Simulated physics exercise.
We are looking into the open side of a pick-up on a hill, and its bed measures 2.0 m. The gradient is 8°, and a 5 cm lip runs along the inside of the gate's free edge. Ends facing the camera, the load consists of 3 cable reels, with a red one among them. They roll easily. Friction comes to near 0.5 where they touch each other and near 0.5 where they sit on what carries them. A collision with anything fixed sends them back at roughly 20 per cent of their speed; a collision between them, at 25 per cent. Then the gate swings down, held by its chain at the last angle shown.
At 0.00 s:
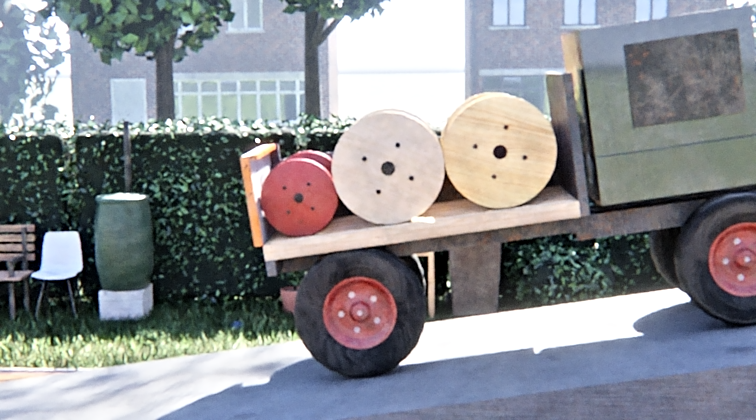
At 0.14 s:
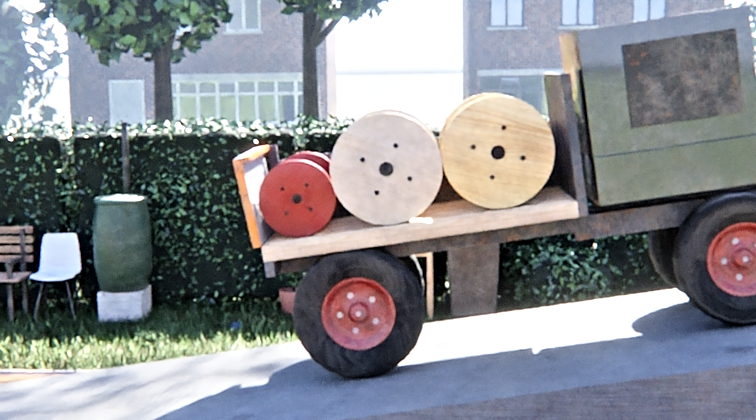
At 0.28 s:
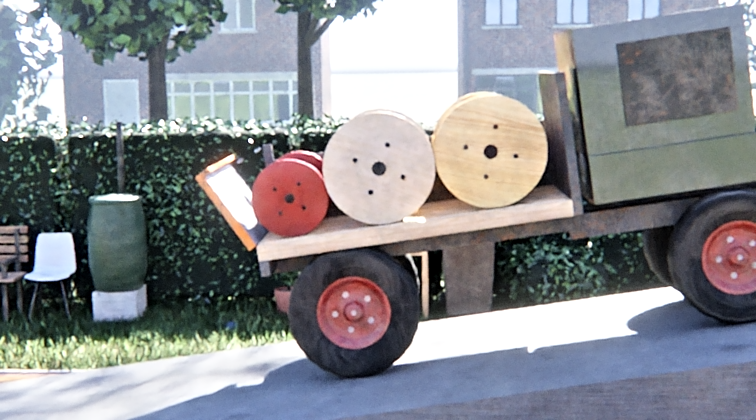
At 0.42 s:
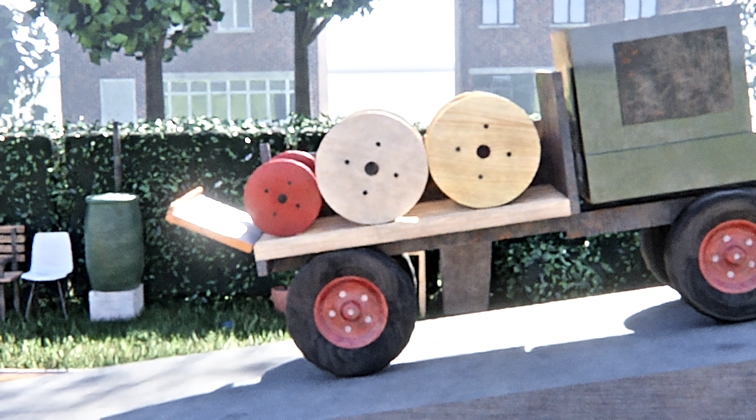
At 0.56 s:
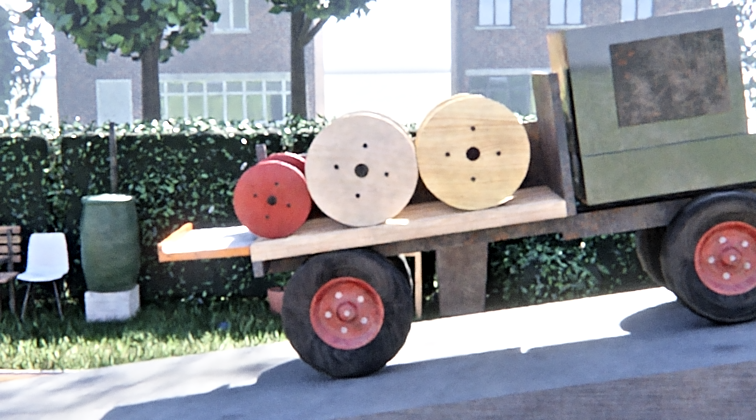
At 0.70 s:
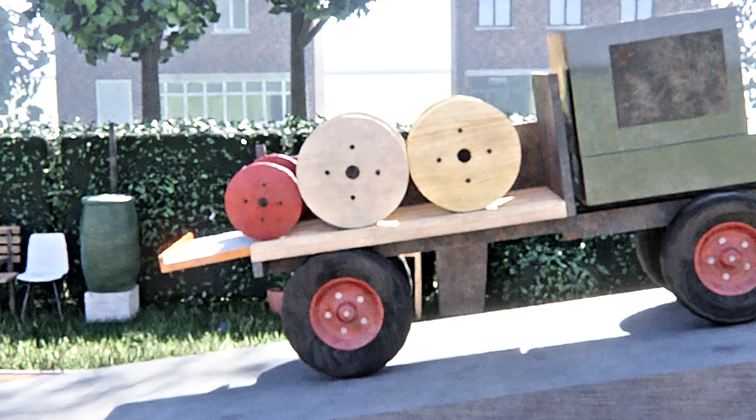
Truck on a sloping road lowering its tailgate to the left as three cable reels, one red, roll leftward along the bed.
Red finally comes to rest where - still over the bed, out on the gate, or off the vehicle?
It comes to rest off the vehicle.
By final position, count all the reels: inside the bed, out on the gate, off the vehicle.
The split comes out as 0, 0 and 3.
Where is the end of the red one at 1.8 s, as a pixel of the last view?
I'd put it somewhere around (130, 231) in that view.
After 1.2 s, red is on the gate, 20 cm past the hinge, rolling left; 0 of 3 are out.
After 1.8 s, red is dropping off the gate; 1 of 3 is out.
At rest (4.3 s), red is out on the ground; 3 of 3 are out.
